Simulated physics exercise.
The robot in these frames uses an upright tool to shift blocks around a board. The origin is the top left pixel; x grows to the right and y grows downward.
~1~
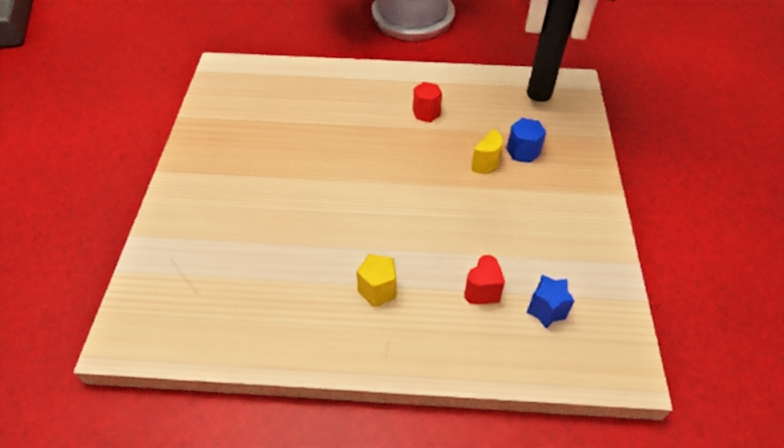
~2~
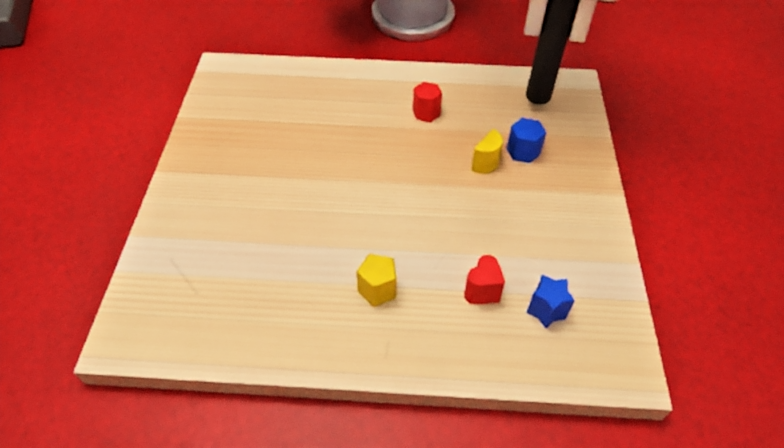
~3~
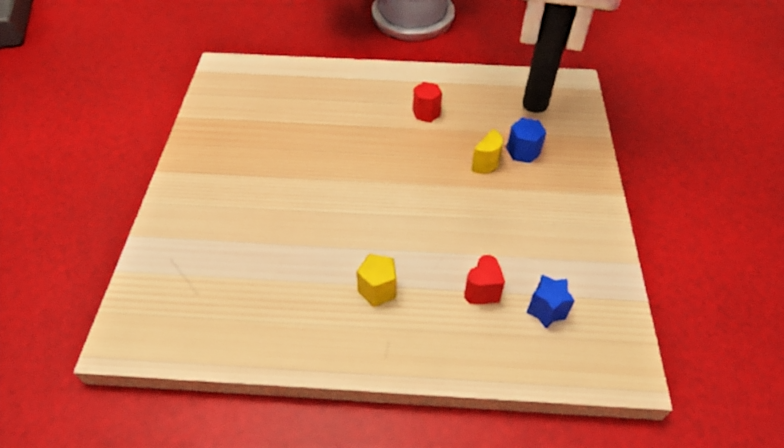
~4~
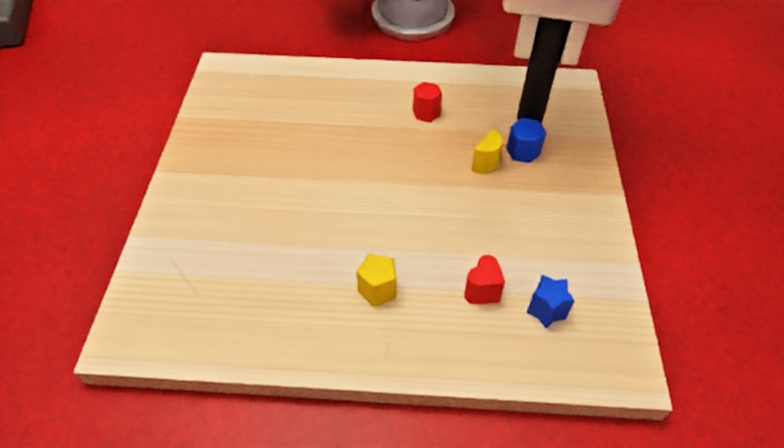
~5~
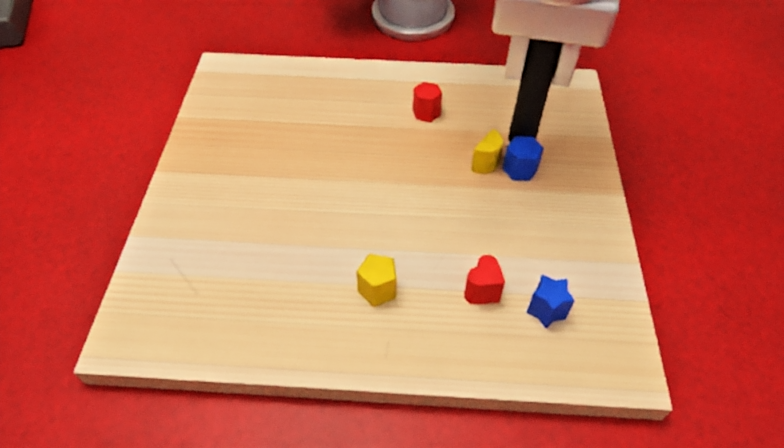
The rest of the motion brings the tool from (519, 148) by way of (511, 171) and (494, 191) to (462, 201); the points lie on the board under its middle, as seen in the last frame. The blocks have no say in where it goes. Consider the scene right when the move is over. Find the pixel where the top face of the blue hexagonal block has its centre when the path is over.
At roughly (522, 188).
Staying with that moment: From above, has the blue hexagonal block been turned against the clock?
I believe so.
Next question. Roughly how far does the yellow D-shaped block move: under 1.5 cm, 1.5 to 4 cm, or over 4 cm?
Once the path ends, it will sit under 1.5 cm from where it is now.
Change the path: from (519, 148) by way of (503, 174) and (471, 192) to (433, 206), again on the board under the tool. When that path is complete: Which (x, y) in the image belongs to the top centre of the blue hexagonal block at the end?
Somewhere near (522, 177).
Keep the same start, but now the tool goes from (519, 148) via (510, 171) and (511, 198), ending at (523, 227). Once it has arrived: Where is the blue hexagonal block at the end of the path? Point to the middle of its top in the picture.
I predict (533, 231).
What follows on the original path. One third of the way, tool (513, 163); blue hexagonal block (522, 172), turned 15° anticlockwise.
Two thirds of the way, tool (496, 183); blue hexagonal block (522, 188), turned 35° anticlockwise.
At the end, tool (463, 193); yellow D-shaped block in place; blue hexagonal block (522, 188), turned 35° anticlockwise.
